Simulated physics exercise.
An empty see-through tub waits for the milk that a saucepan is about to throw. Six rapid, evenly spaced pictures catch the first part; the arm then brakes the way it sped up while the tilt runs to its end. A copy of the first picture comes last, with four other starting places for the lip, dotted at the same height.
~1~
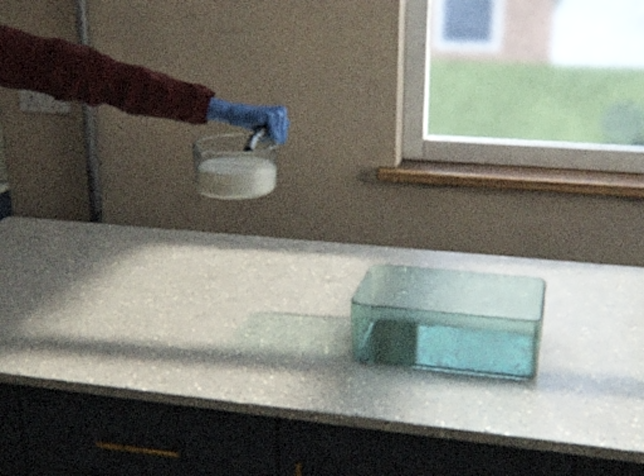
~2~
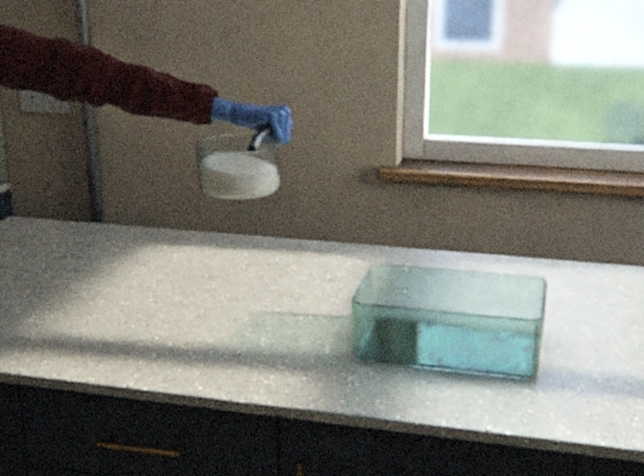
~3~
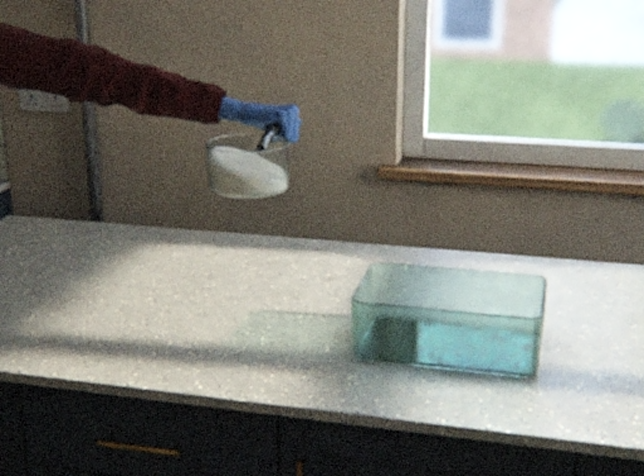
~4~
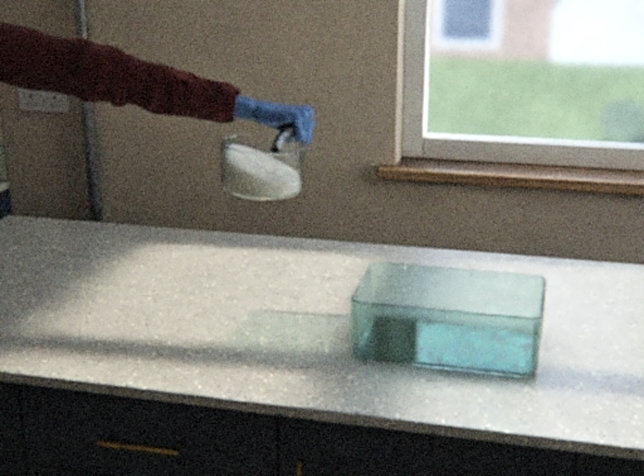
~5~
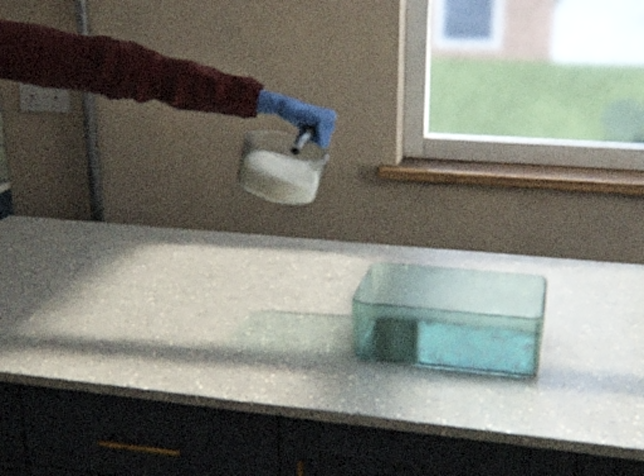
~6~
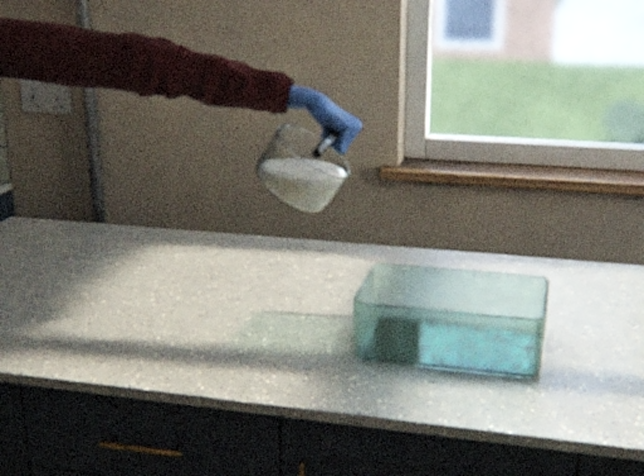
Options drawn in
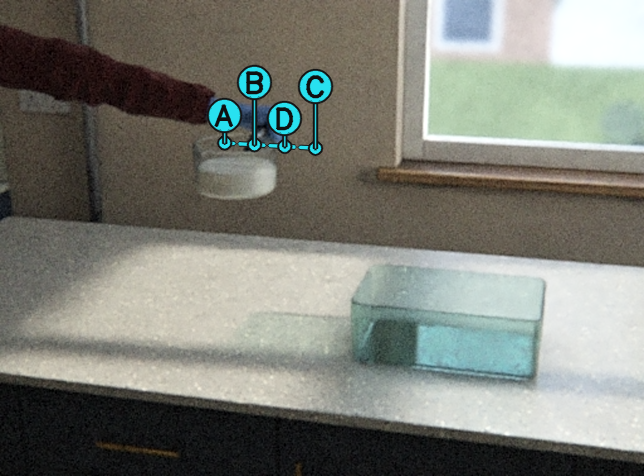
We see a blue-gloved hand holding a clear pan of milk above a counter with a see-through tub; the milk sloshes as the hand moves the pan rightward, then tilts it toward the right, with the milk still inside.
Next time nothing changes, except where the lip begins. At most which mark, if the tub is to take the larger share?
Dot A.
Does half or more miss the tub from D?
No.
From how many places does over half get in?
All four.
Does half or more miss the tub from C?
No, that is safe.
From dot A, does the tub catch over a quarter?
Yes, clearly.
In cyan, A at (224, 143); B at (254, 144); C at (315, 148); D at (284, 146).
If A is chosen, about 63 % lands in the tub, 28 % falls short and 9 % goes beside or beyond.
If B is chosen, about 79 % lands in the tub, 9 % falls short and 12 % goes beside or beyond.
If C is chosen, about 81 % lands in the tub, 4 % falls short and 14 % goes beside or beyond.
If D is chosen, about 83 % lands in the tub, 3 % falls short and 14 % goes beside or beyond.
